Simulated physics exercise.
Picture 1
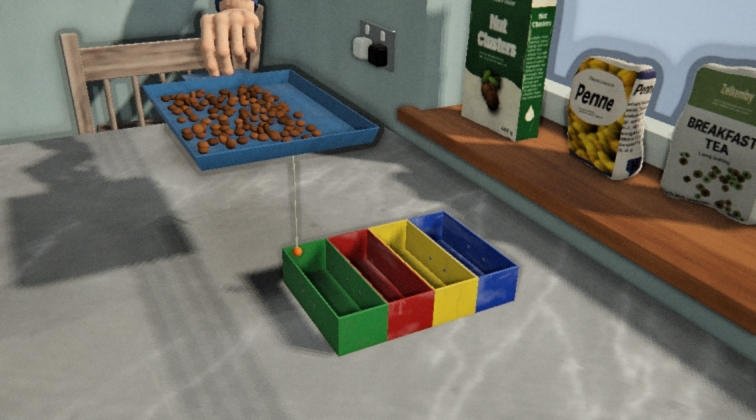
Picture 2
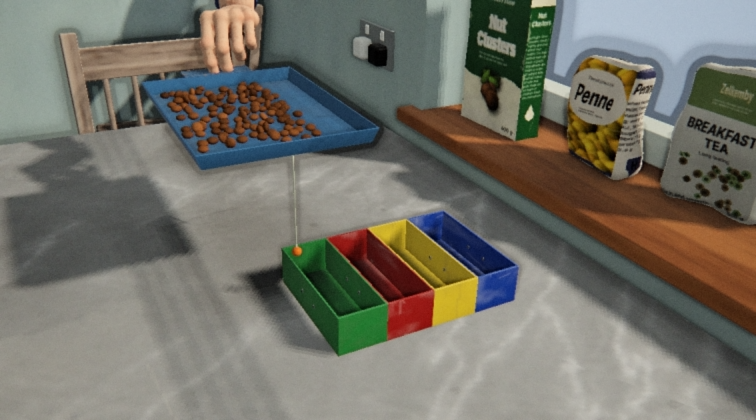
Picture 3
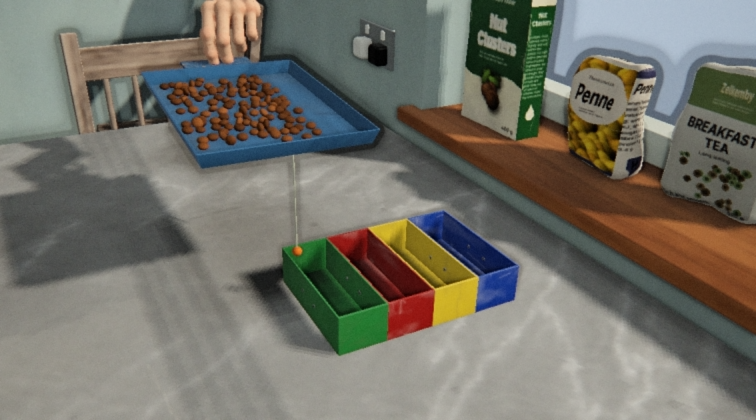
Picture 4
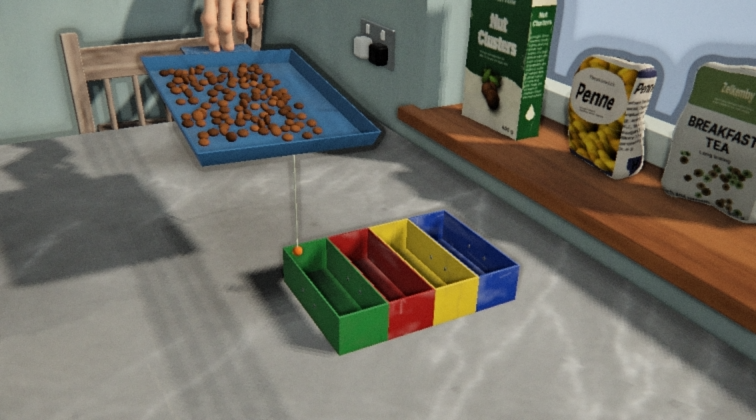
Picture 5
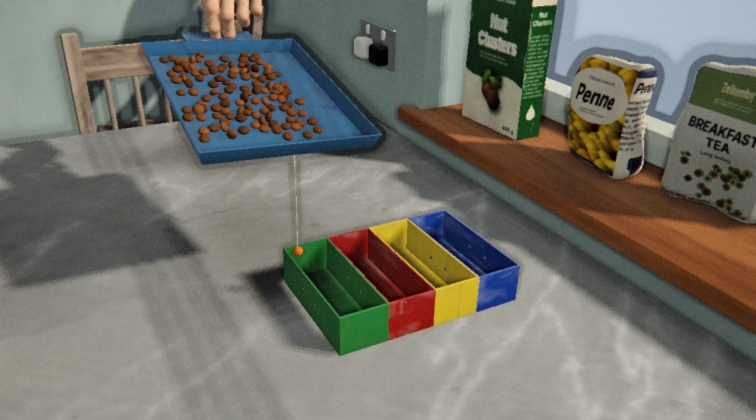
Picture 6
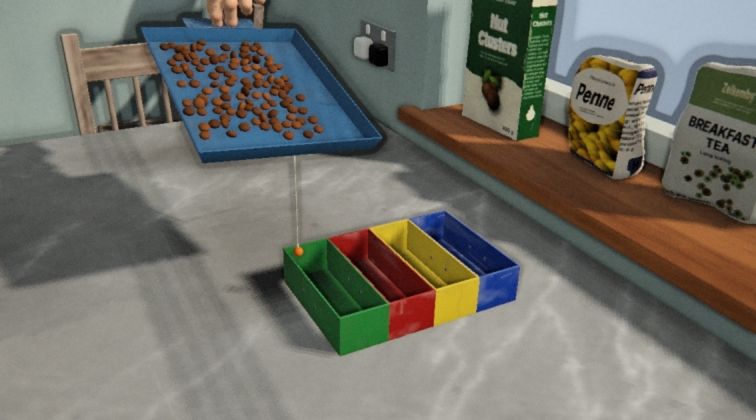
A hand grips the far edge of a blue tray of brown kibble above a grey marbled table, seen from above at an angle, with a wooden chair behind. Below hang an orange bead on a thread and four open compartments, green, red, yellow and blue, beside a wooden ledge holding food packages. The tray's far side gradually rises, its near edge dipping slightly rightward, while the camera stays still.
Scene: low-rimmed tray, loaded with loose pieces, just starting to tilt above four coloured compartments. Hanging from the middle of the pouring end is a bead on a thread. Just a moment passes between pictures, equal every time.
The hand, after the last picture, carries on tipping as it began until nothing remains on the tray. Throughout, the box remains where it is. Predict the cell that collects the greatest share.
The red cell collects the greatest share.
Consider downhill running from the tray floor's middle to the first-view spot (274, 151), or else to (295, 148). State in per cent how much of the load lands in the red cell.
I'd expect around 0 in a hundred first and around 30 in a hundred second.
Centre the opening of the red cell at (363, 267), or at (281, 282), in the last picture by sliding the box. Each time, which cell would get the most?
Going by the two tries in order: The red one, then the blue one.
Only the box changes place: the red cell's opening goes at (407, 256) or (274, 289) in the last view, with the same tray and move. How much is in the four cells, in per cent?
The first gives 80 %, the second 80 %.
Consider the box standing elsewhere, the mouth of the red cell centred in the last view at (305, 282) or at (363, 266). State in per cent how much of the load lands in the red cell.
About 10 and 40 per cent respectively.
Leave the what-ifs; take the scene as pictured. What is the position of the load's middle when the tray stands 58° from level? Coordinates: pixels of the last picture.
Mark it at roughly (332, 141) in the final frame.
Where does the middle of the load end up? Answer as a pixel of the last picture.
(370, 294).
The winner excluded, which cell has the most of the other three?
The answer is the green one.
Soon after the last picture, tray tipped steeply; most on the tray; a small part falling or outside the box.
A little later, tray tipped right over; about a third on the tray; about a quarter in the red cell; about a quarter in the green cell; a small part in the yellow cell; a stray few in the blue cell; about a quarter falling or outside the box.
Later still, tray tipped past a quarter turn; about half in the red cell; about a third in the green cell; a small part in the yellow cell; a stray few in the blue cell; a small part falling or outside the box.
At rest, tray tipped past a quarter turn; about half in the red cell; about a third in the green cell; a small part in the yellow cell; a stray few in the blue cell; a small part outside the box.
